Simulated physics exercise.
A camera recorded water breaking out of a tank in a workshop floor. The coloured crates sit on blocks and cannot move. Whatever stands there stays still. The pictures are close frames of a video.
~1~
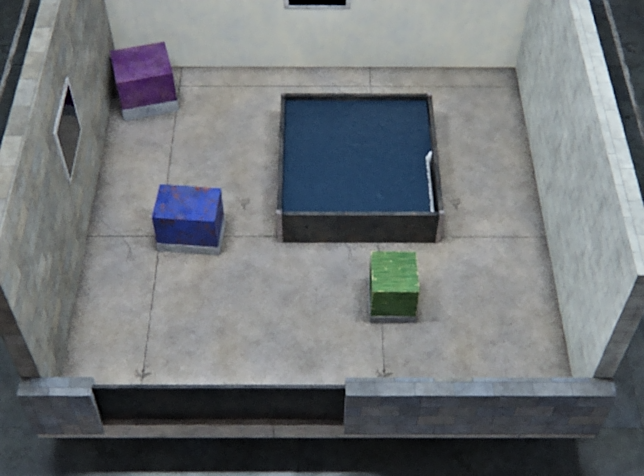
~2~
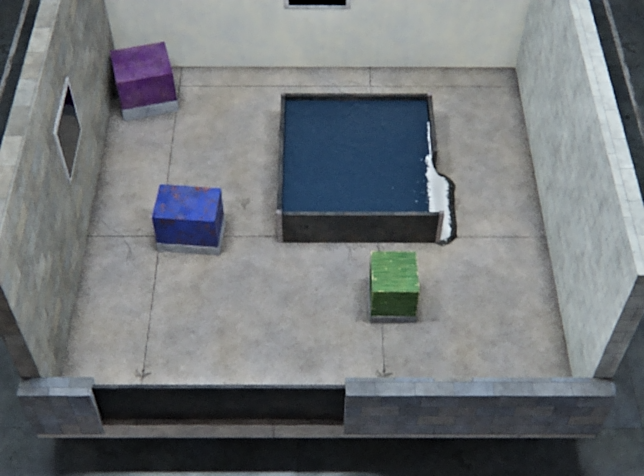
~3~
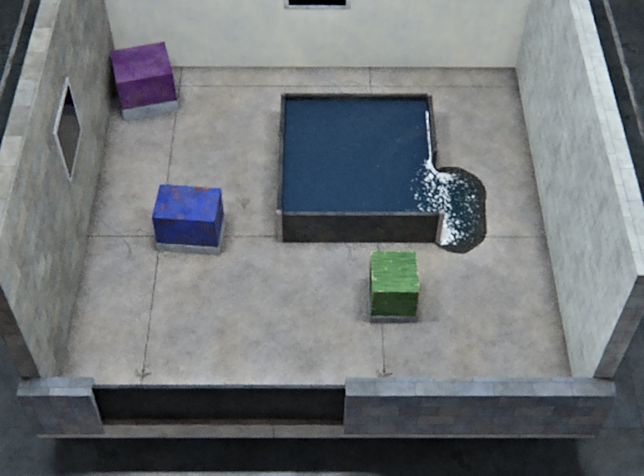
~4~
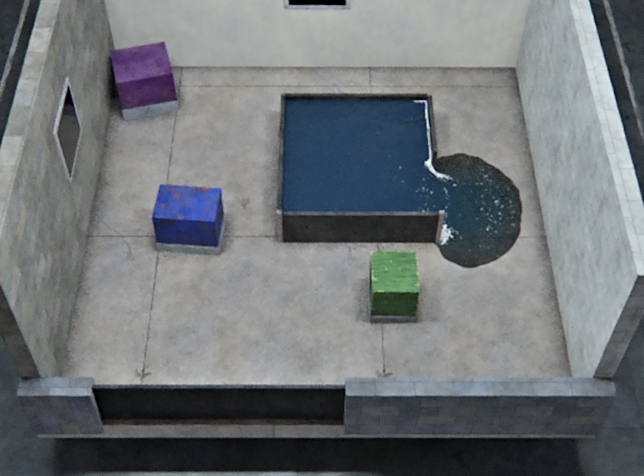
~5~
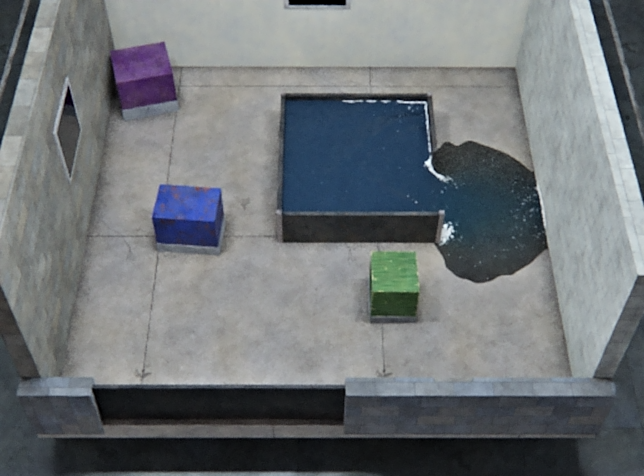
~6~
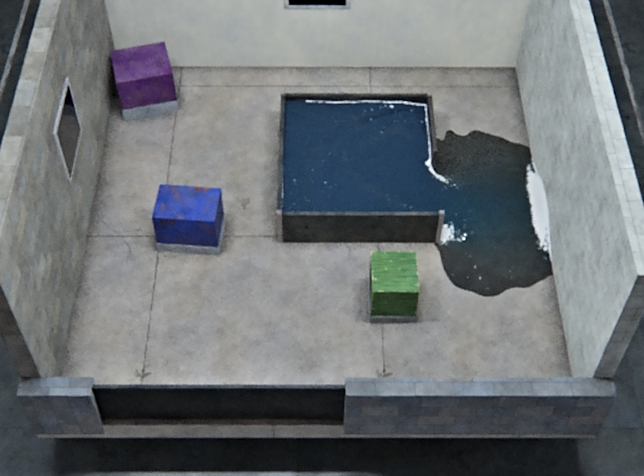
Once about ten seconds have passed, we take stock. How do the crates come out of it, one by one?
The purple crate will not even get damp. The blue crate will not even get damp. The green crate will not even get damp.
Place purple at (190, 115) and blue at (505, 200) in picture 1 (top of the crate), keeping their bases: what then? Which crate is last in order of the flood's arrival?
Crate marked purple.
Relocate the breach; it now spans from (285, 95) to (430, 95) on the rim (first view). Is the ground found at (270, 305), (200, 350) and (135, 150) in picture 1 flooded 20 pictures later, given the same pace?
Untouched, untouched, soaked.
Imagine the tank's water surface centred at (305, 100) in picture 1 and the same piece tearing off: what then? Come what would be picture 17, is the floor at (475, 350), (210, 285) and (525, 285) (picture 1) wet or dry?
In that order: Not flooded, free of water, flooded.
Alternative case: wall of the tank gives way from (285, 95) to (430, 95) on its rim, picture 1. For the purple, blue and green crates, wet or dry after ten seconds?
In my view the purple crate gets reached; as for the blue crate, it is never reached; the green crate is never reached.
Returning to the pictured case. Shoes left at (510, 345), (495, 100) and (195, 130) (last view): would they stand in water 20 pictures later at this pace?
First inundated, second inundated, third spared.
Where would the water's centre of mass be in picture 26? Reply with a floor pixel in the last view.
The water centres close to (419, 209).
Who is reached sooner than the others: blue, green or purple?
Answer: The crate marked green.
A moment on, water covers 15 % of the floor; the purple crate not reached, the blue crate not reached, the green crate not reached.
Next, water covers 25 % of the floor; the purple crate not reached, the blue crate not reached, the green crate not reached.
Then, water covers 40 % of the floor; the purple crate not reached, the blue crate not reached, the green crate water round its plinth.
Later, water covers 80 % of the floor; the purple crate water round its plinth, the blue crate water round its plinth, the green crate water round its plinth.
In the end, water covers 100 % of the floor; the purple crate stayed above the water, the blue crate stayed above the water, the green crate stayed above the water.
